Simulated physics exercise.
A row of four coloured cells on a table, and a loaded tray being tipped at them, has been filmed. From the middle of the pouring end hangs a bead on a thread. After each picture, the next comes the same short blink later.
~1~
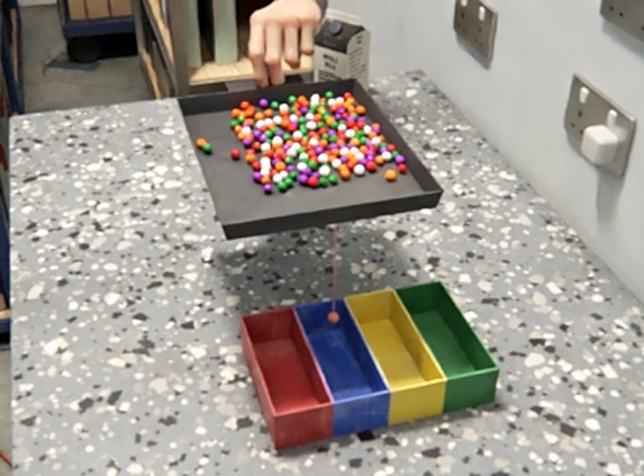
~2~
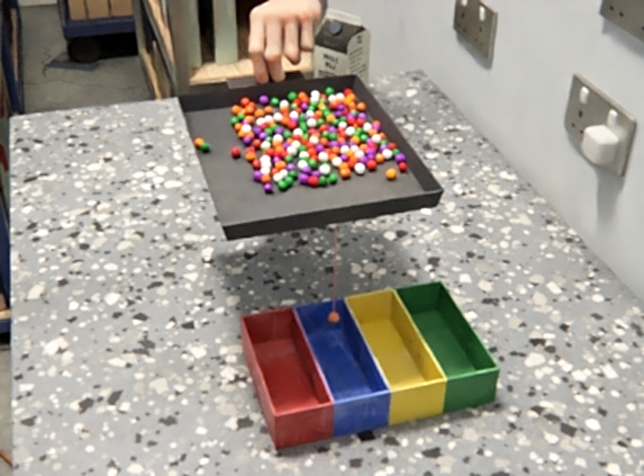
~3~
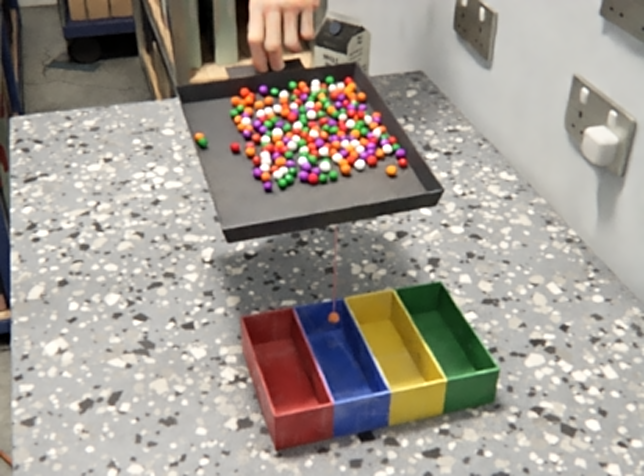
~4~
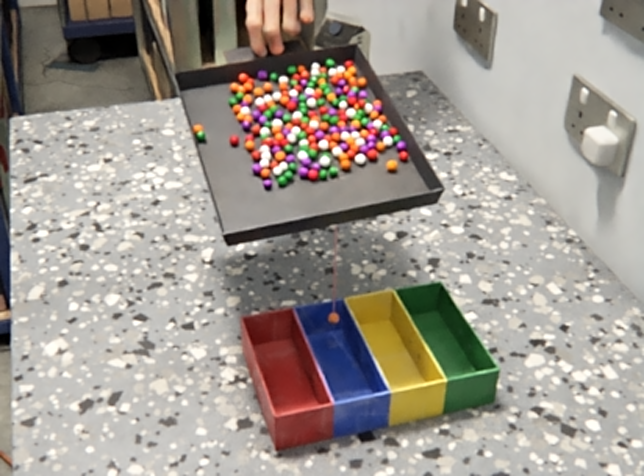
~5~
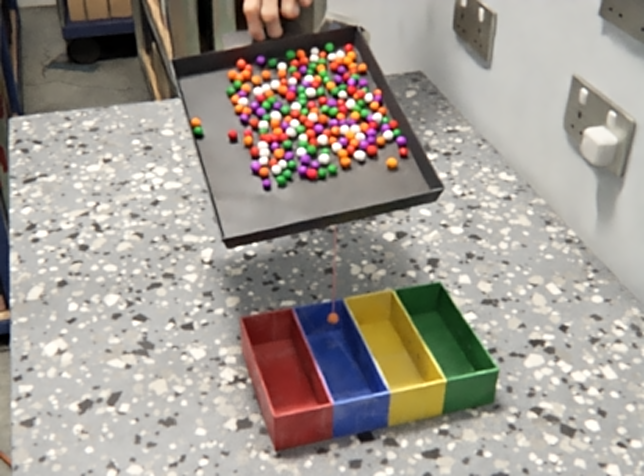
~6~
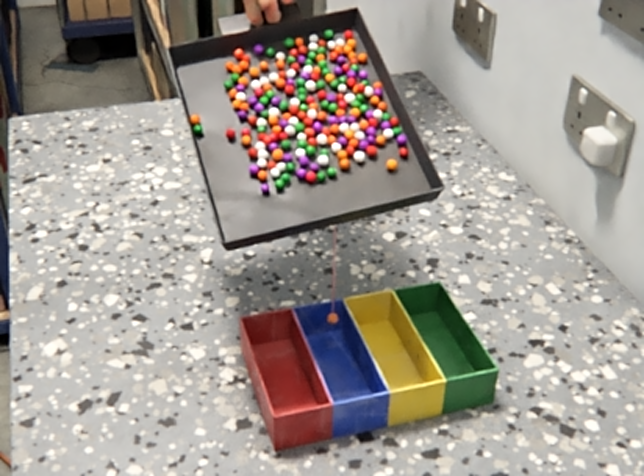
A hand raises the far end of a black tray holding many colourful beads.
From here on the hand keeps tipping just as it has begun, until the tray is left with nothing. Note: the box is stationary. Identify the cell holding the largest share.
Largest share: Red.
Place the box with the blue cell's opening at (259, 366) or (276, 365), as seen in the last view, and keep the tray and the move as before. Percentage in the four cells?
First placement near 90 percent, second near 90 percent.
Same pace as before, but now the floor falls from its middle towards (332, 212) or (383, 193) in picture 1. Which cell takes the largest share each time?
The cell in yellow, then green.
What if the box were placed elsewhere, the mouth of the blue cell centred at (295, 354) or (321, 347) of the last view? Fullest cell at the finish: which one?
Try 1 - that red cell; try 2 - red.
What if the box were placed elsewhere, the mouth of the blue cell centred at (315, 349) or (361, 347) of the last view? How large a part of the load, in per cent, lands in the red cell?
First try: Roughly 60 per cent; second try: Roughly 20 per cent.
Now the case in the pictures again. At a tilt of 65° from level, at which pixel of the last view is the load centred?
Roughly (271, 240).
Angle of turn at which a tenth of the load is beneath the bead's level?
I'd say it is tilted about 65°.
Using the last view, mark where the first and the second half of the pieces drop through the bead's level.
Initially about (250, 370); subsequently about (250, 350).
Just after the last frame, tray tipped steeply; roughly two thirds on the tray; just a few in the red cell; just a few in the blue cell; roughly a quarter falling or outside the box.
A moment on, tray tipped past a quarter turn; about a tenth on the tray; roughly a quarter in the red cell; just a few in the blue cell; roughly two thirds falling or outside the box.
Further on, tray tipped past a quarter turn; roughly a third in the red cell; about a tenth in the blue cell; just a few in the yellow cell; roughly two thirds falling or outside the box.
When it is over, tray tipped past a quarter turn; roughly a third in the red cell; about a tenth in the blue cell; just a few in the yellow cell; not one in the green cell; roughly two thirds outside the box.
